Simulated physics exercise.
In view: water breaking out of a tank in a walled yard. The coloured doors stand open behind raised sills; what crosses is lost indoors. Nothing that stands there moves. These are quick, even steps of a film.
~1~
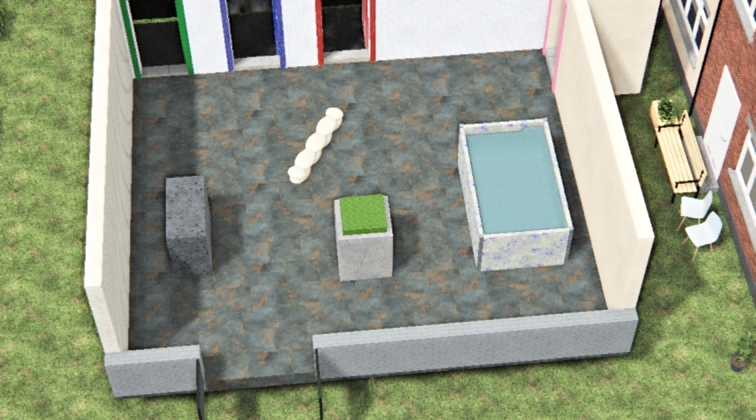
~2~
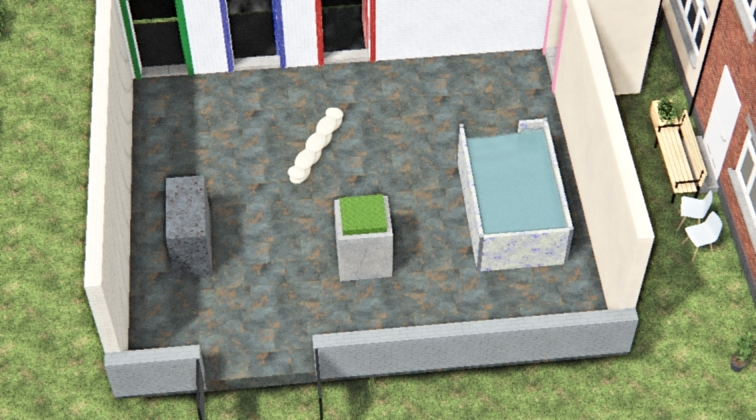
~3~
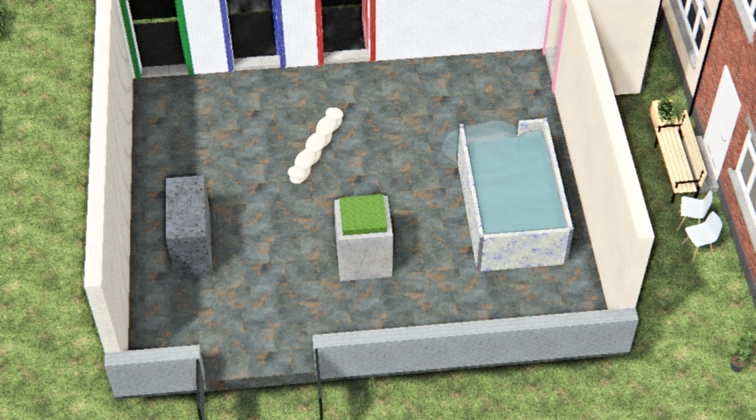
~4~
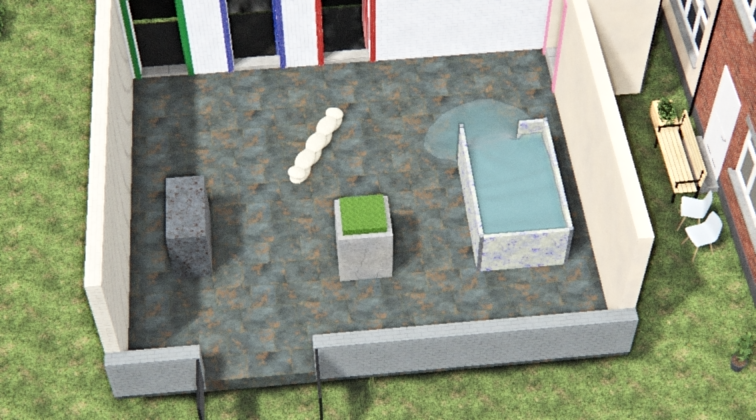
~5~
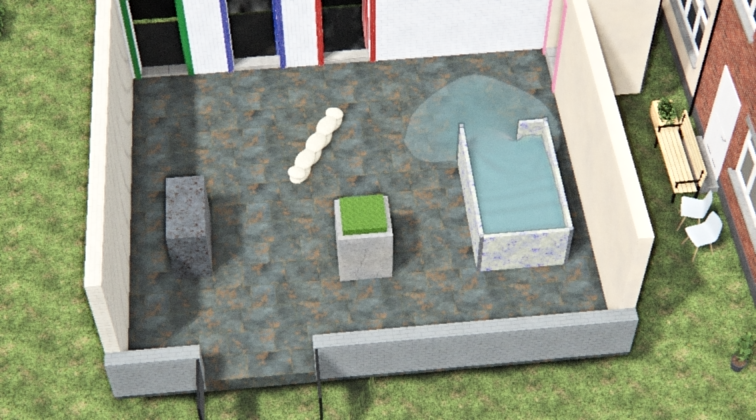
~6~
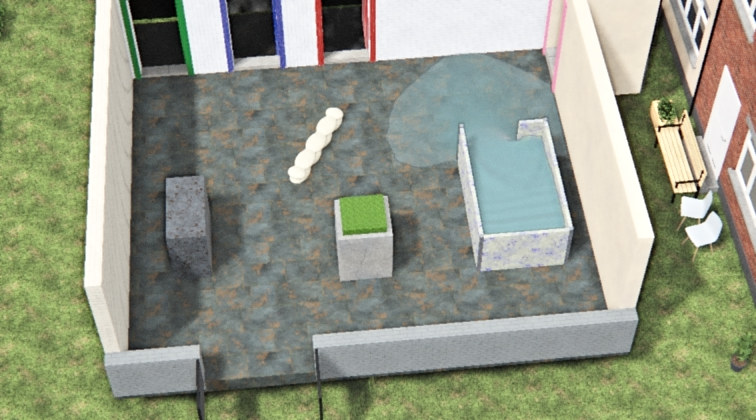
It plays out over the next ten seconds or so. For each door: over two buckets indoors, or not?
The red door floods; the green door floods; the blue door holds within the limit; the pink door floods.
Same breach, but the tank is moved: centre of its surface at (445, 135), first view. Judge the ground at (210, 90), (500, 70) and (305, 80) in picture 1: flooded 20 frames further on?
In that order: Covered, covered, awash.
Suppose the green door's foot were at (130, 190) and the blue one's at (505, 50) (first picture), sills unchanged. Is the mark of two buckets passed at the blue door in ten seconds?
One by one: The blue door is over.
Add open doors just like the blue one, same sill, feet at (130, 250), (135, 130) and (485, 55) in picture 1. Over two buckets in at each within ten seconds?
One after the other: Holds, is over, goes over.
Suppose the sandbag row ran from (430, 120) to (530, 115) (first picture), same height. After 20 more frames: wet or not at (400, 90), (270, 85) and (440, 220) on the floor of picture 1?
One after the other: Awash, flooded, clear.
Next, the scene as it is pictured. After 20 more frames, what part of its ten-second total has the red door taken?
Some 80 per cent.
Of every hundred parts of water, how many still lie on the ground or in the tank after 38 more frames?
Close to 94 %.
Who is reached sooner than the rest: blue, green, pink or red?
First comes the door marked pink.
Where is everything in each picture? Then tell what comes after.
The open tank at (514, 179) is whole and still, in the first frame.
Water pours out on the open tank's far side and has run to a hidden place, in the second frame.
The front is at a hidden place, out from the gap on the open tank's far side, in the third frame.
The front is at (481, 101), out from the gap on the open tank's far side, in the fourth frame.
Water pours out on the open tank's far side and has run to (461, 80), in the fifth frame.
Water pours out on the open tank's far side and has run to (454, 56), in the sixth frame.
A moment on, water covers 20 % of the floor; the red door wet at the sill, nothing in, the green door not reached, the blue door not reached, the pink door wet at the sill, nothing in.
Next, water covers 25 % of the floor; the red door under two buckets in, the green door not reached, the blue door wet at the sill, nothing in, the pink door over two buckets in.
Then, water covers 40 % of the floor; the red door over two buckets in, the green door wet at the sill, nothing in, the blue door wet at the sill, nothing in, the pink door far over two buckets in.
Later, water covers 60 % of the floor; the red door over two buckets in, the green door over two buckets in, the blue door wet at the sill, nothing in, the pink door far over two buckets in.
In the end, water covers 95 % of the floor; the red door over two buckets in, the green door far over two buckets in, the blue door wet at the sill, nothing in, the pink door far over two buckets in.
